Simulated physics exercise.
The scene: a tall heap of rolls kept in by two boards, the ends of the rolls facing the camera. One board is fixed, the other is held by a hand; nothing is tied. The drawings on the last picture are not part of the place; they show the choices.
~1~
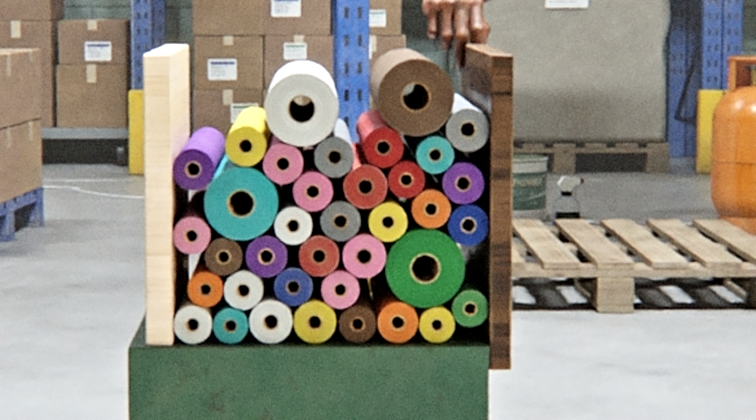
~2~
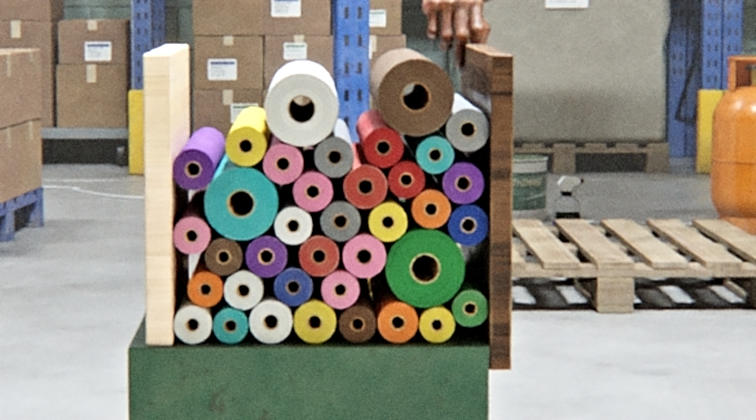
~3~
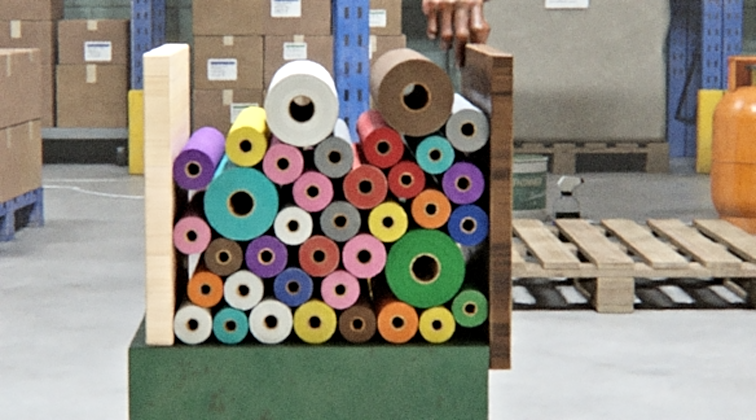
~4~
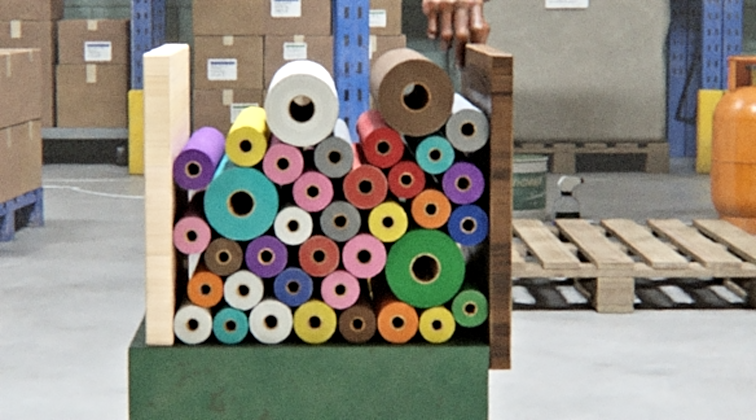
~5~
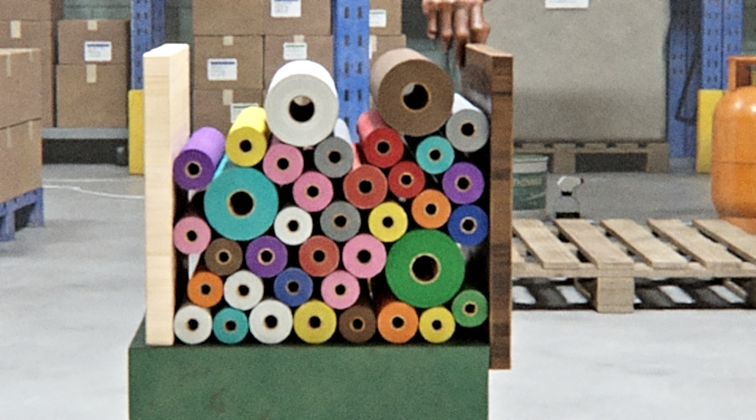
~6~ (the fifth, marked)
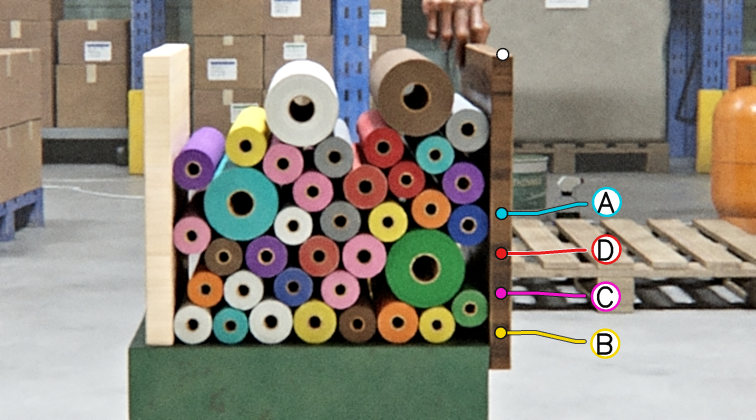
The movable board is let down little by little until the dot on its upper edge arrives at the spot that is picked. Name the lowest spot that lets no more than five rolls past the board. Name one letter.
Mark D is as low as it can go.
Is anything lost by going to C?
At C: Yes.
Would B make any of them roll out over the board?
Yes, at B.
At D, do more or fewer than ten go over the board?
Fewer than ten.
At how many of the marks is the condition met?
Two of them.
On the marked copy, A at (501, 213); B at (501, 332); C at (501, 293); D at (501, 253); the white dot at (503, 55).
Taking D. A third of the way, top of the board (491, 142).
Two thirds of the way, top of the board (490, 241).
When it is over, top of the board (490, 252), four out over the board.
As for the rest, A one out over the board; B more than five out over the board; C more than five out over the board.
